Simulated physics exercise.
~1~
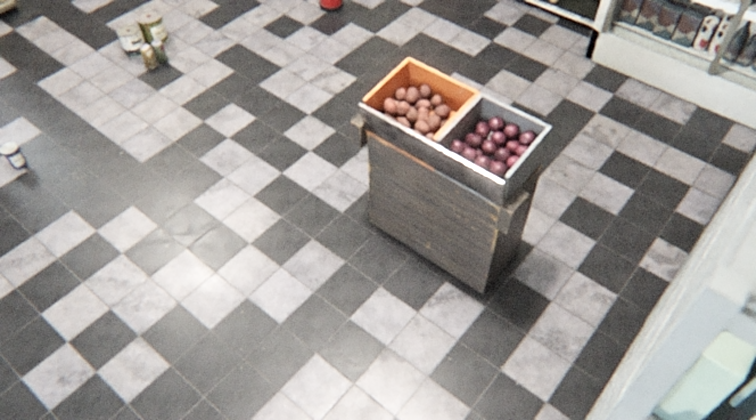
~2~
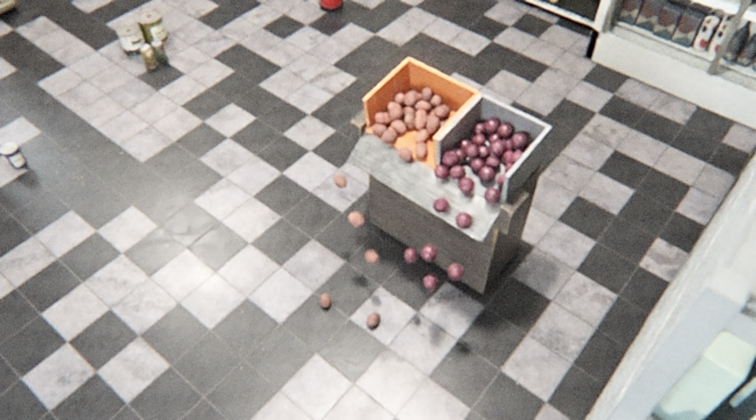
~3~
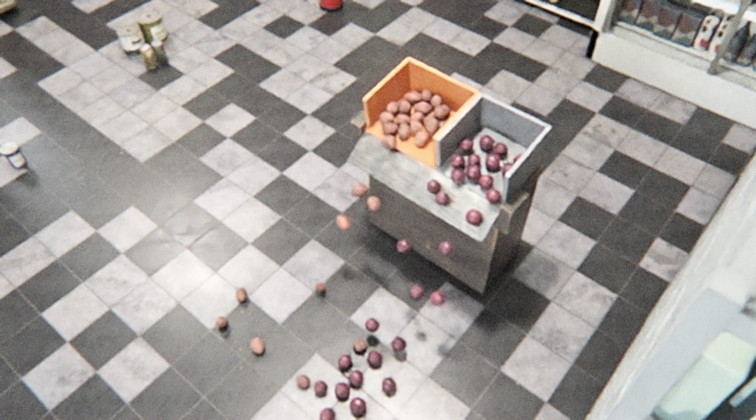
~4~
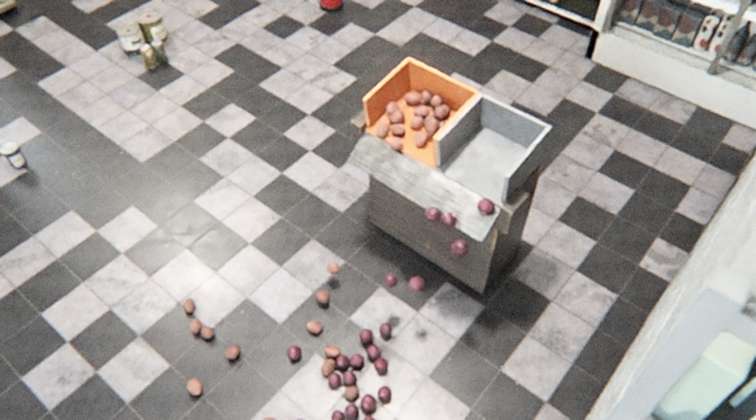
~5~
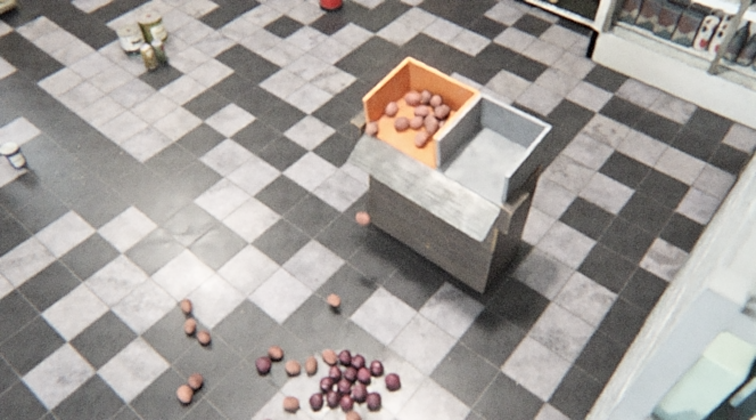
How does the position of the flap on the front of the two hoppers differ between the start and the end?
At the start the flap is raised, leaning slightly and closing off the front of the hoppers. By the end it has swung over on its bottom edge and hangs upside down, sloping down in front of the stand.
